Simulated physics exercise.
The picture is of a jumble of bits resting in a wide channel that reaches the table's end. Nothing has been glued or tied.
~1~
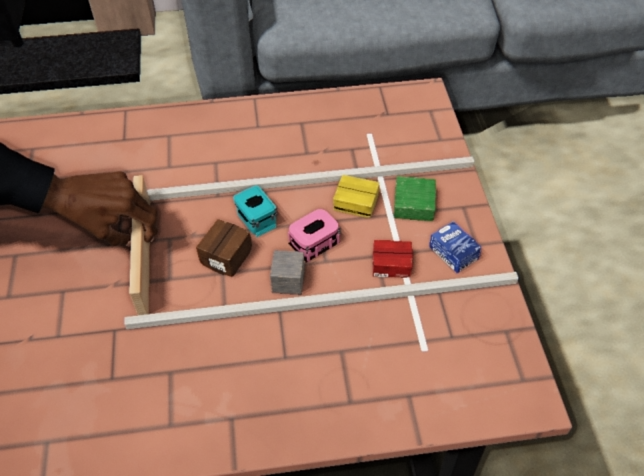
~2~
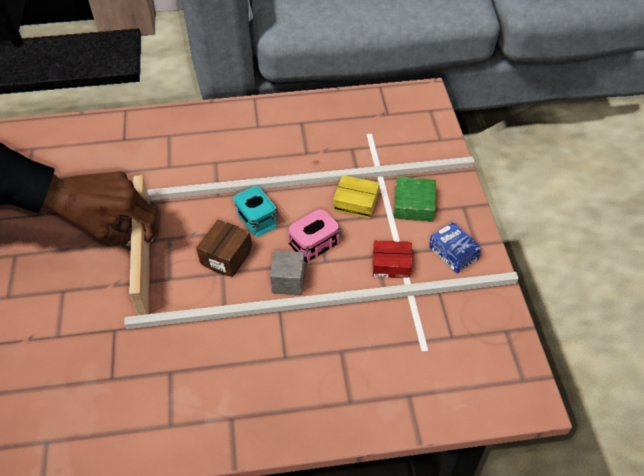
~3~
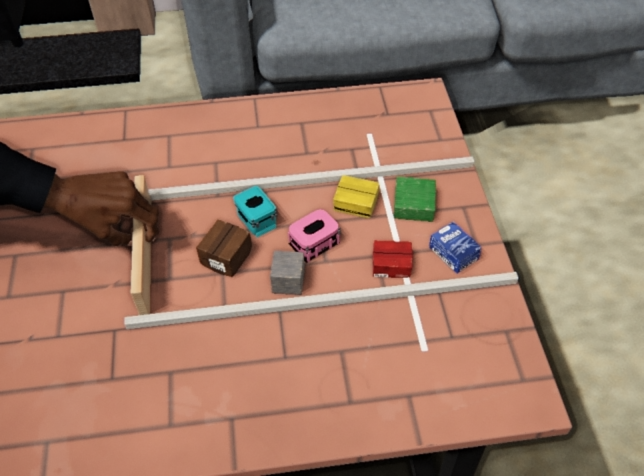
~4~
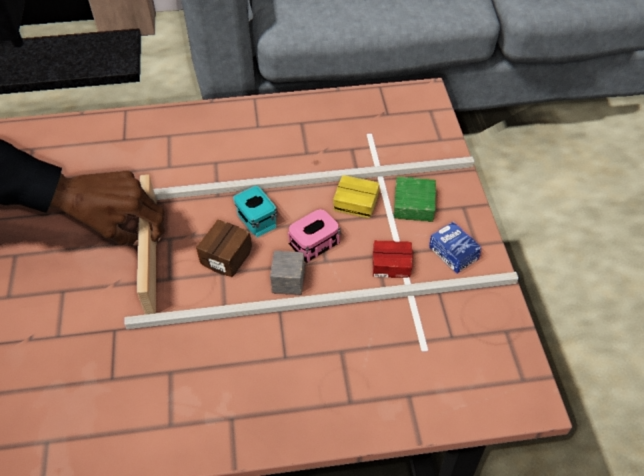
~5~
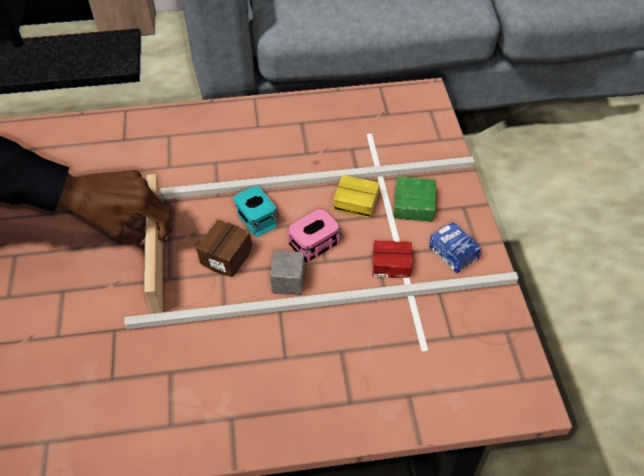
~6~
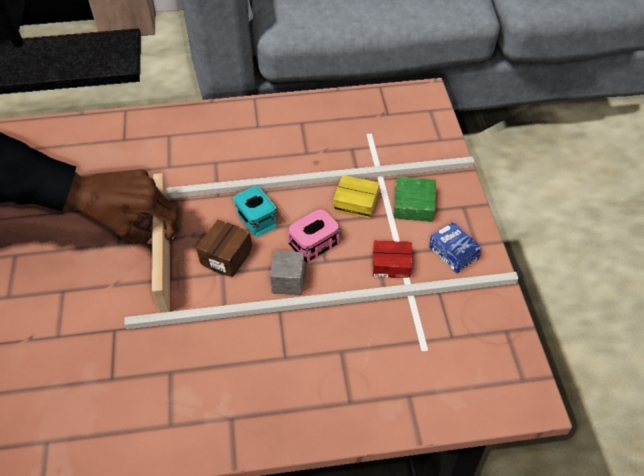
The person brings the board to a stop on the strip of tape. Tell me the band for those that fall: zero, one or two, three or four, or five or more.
Missing: None.
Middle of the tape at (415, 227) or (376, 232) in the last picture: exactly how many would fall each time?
Respectively 2 and 0.
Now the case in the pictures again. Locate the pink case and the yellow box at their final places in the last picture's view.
First at (455, 225); second at (434, 185).
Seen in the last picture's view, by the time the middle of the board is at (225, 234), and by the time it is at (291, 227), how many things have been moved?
The count is 1 at the first point and 4 at the second.
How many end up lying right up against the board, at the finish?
Well, it touches 3.
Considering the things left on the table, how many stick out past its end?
You'd get 2.
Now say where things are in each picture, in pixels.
The first picture shows blue box (455, 247); green block (415, 199); red box (392, 259); board (141, 243); tape (394, 229).
The second picture shows green block (415, 199); board (141, 243).
The third picture shows red box (392, 259); yellow box (356, 197).
The fourth picture shows blue box (455, 247); pink case (314, 235).
The fifth picture shows green block (415, 199); grey block (288, 273).
The sixth picture shows blue box (455, 247); green block (415, 199); red box (392, 259); board (161, 241); tape (394, 229).
Early on, none off yet; blue box at rest near (455, 247); green block at rest near (415, 199); red box at rest near (392, 259).
Finally, the number that fall off is zero.
